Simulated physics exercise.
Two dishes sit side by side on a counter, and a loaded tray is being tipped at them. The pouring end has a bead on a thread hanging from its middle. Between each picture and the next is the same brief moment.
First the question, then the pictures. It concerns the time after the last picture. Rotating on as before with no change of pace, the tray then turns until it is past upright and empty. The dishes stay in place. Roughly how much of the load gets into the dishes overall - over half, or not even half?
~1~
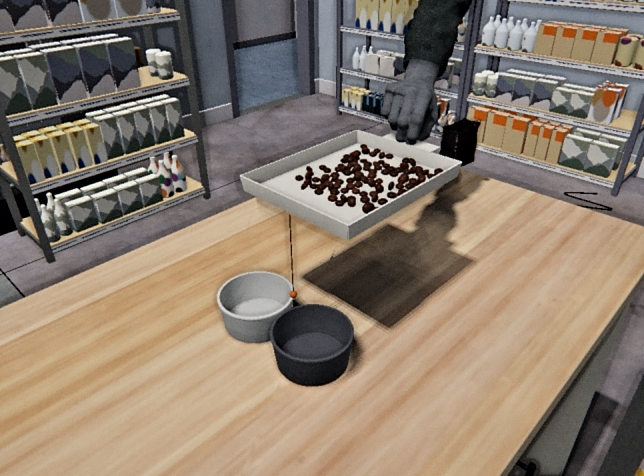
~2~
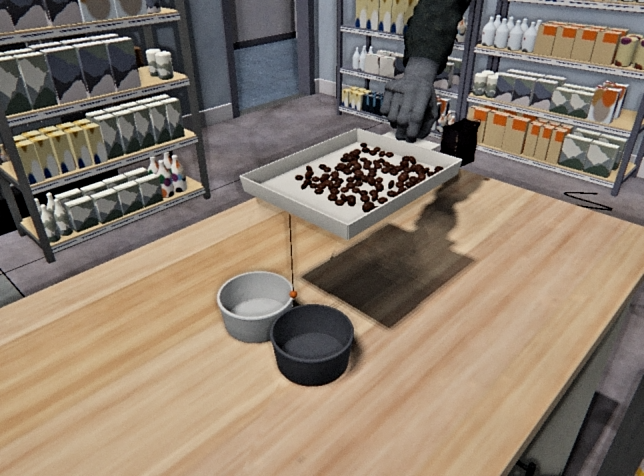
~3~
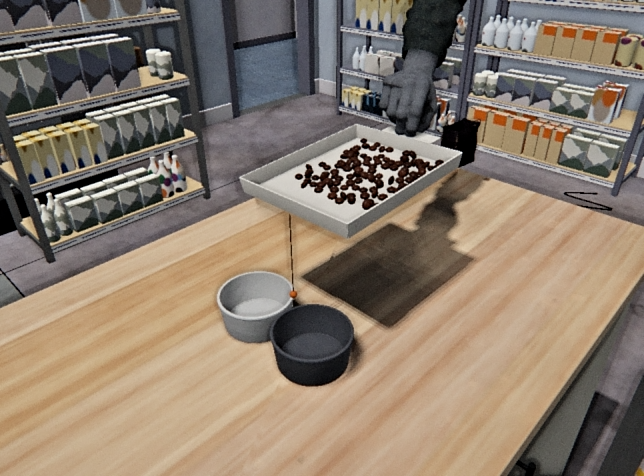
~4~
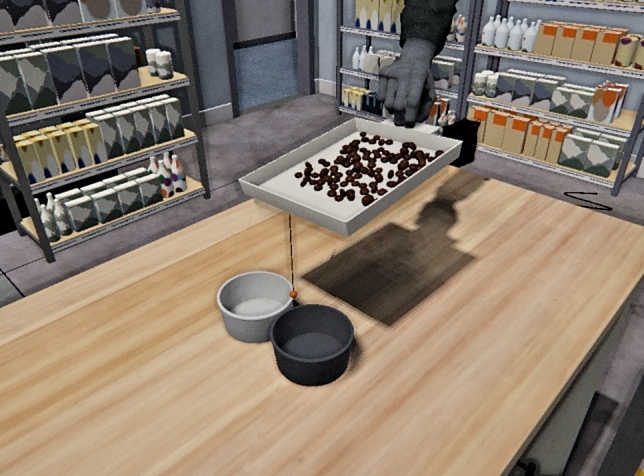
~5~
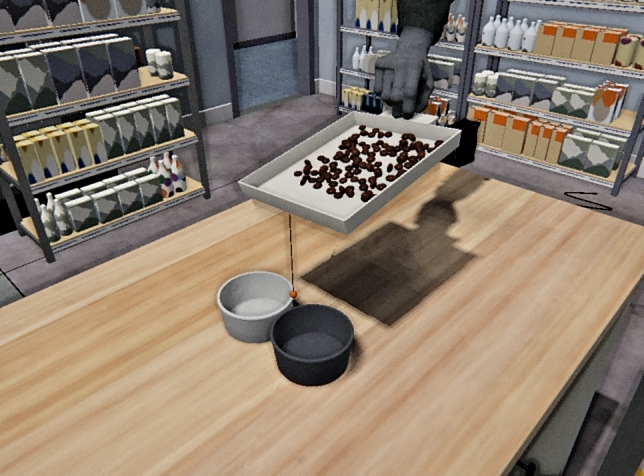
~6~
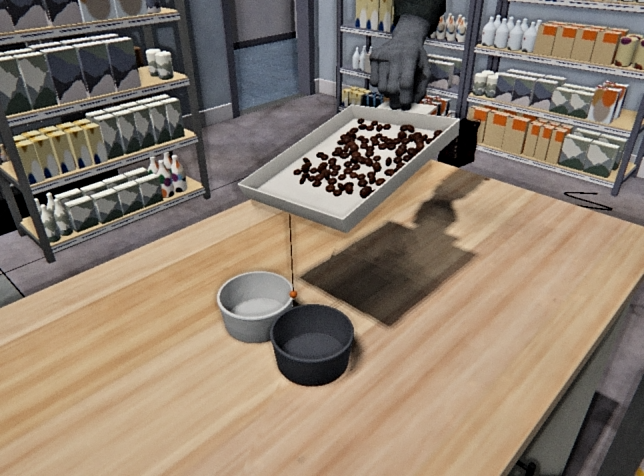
Between them the dishes get the bulk of it.
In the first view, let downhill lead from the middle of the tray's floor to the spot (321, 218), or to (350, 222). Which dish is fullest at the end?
Rightward dish on the first try, Rightward dish on the second.
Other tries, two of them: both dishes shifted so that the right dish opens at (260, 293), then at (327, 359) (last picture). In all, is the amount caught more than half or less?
First shift, a majority share; second shift, a minority share.
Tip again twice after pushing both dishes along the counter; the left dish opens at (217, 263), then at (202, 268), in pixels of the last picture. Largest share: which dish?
Result, try one: The dish at right; try two: The dish at right.
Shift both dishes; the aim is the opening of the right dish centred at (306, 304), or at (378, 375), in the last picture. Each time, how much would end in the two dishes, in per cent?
About 70 per cent, then about 0 per cent.
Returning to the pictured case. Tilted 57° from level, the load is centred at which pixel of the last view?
(275, 182).
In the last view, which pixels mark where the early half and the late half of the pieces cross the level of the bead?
The opening part goes through (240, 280); what follows goes through (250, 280).
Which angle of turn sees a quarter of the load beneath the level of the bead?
Roughly 90 degrees.
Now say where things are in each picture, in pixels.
In the first frame, corners of the pouring end at (243, 175) and (348, 223), level; middle of the load at (372, 176), flat chocolate drops; left dish at (228, 322); right dish at (283, 364); bead on its thread at (293, 294).
In the second frame, corners of the pouring end at (243, 176) and (348, 223), level; middle of the load at (372, 175).
In the third frame, corners of the pouring end at (242, 177) and (347, 222), tipped barely, lowest at the left corner; middle of the load at (372, 171).
In the fourth frame, corners of the pouring end at (242, 179) and (346, 220), tipped a little, lowest at the left corner; middle of the load at (372, 165).
In the fifth frame, corners of the pouring end at (241, 181) and (344, 219), tipped a little, lowest at the left corner; middle of the load at (371, 159).
In the sixth frame, corners of the pouring end at (241, 183) and (343, 217), tipped clearly, lowest at the left corner; middle of the load at (370, 154); left dish at (228, 322); right dish at (283, 364).
Soon, tray tipped steeply; nearly all on the tray; a stray few in the air.
A while on, tray tipped right over; about half on the tray; about a quarter in the left dish; a small part outside both; about a quarter in the air.
Towards the end, tray tipped past a quarter turn; most in the left dish; about a quarter outside both.
Finally, tray tipped past a quarter turn; none in the right dish; most in the left dish; about a quarter outside both.
